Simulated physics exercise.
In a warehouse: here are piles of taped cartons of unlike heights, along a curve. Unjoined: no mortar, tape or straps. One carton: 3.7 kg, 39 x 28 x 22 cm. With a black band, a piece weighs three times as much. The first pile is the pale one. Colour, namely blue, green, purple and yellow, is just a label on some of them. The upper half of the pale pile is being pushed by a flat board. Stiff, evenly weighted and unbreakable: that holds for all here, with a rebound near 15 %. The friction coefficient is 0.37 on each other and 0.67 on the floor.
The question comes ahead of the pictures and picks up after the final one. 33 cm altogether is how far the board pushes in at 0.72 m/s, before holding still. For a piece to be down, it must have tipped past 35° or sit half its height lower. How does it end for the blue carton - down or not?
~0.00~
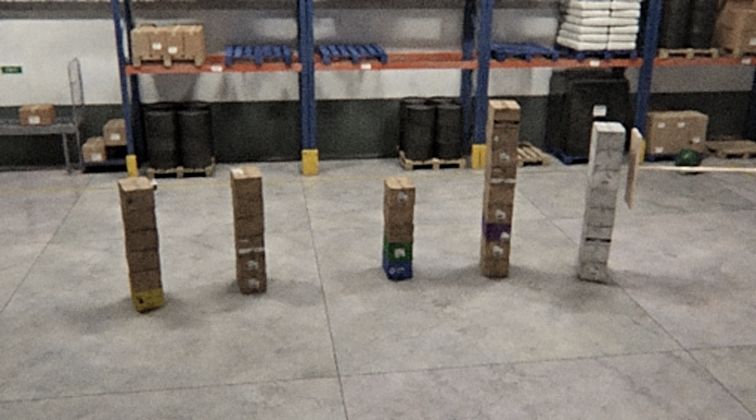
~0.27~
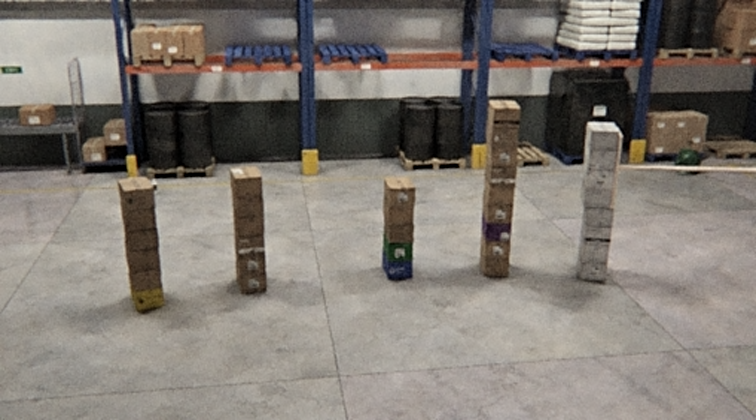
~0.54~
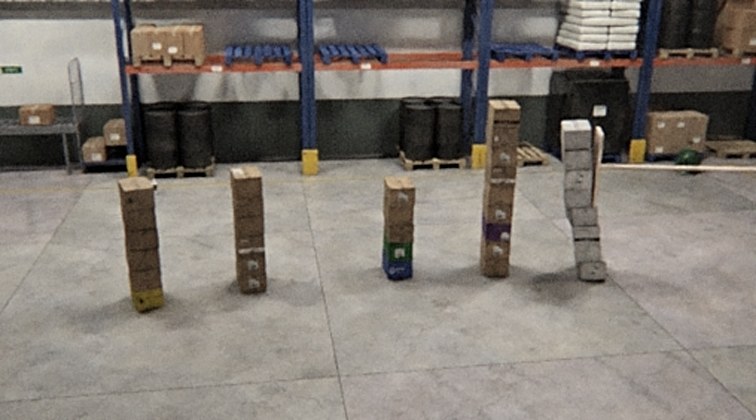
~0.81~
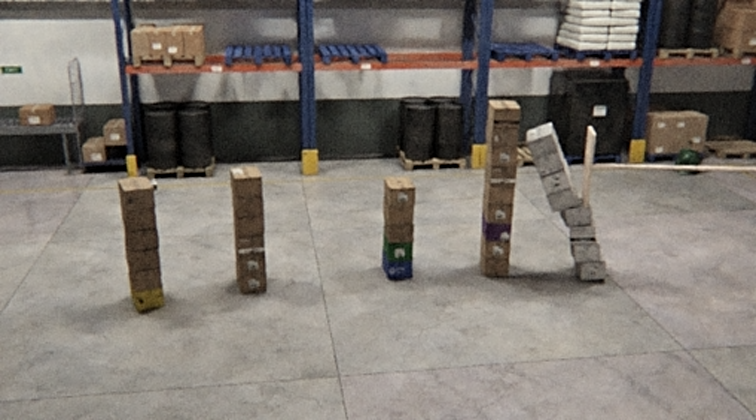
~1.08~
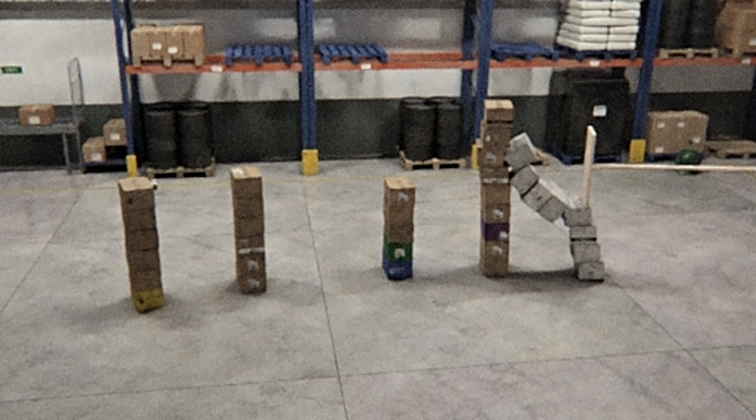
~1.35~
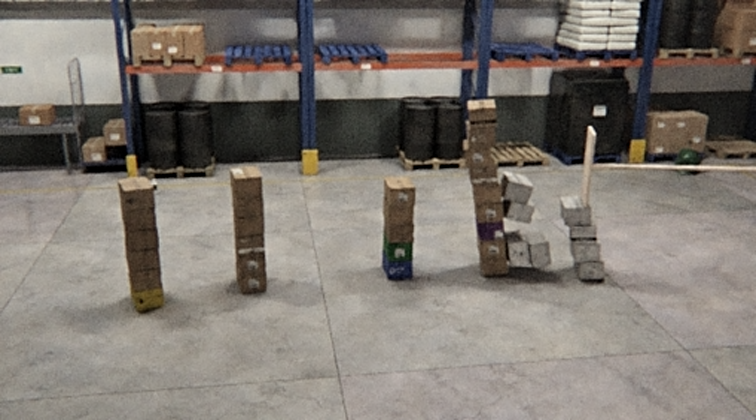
It ends not down.
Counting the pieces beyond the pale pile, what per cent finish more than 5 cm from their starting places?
Fraction: 50 %.
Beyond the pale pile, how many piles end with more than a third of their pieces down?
The answer is 2.
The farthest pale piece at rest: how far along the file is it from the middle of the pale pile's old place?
Distance along: Near 90 cm.
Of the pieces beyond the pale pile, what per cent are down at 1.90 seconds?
10 percent by then.
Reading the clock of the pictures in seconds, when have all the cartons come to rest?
Around 3.5 seconds.
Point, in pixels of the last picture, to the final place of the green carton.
Look near (369, 262) in the final frame.
After 1.90 s, 4 of the pale pile down; 3 of the 26 other cartons down; blue carton unmoved; purple carton 25° from how it stood.
After 2.56 s, 4 of the pale pile down; 10 of the 26 other cartons down; blue carton 14° from how it stood; purple carton on its side.
In the end (3.7 s), 4 of the pale pile down; 13 of the 26 other cartons down; blue carton 30 mm from its place; green carton on its side; purple carton on its side. From the last view, middles, blue carton near (395, 263), green carton near (369, 262).
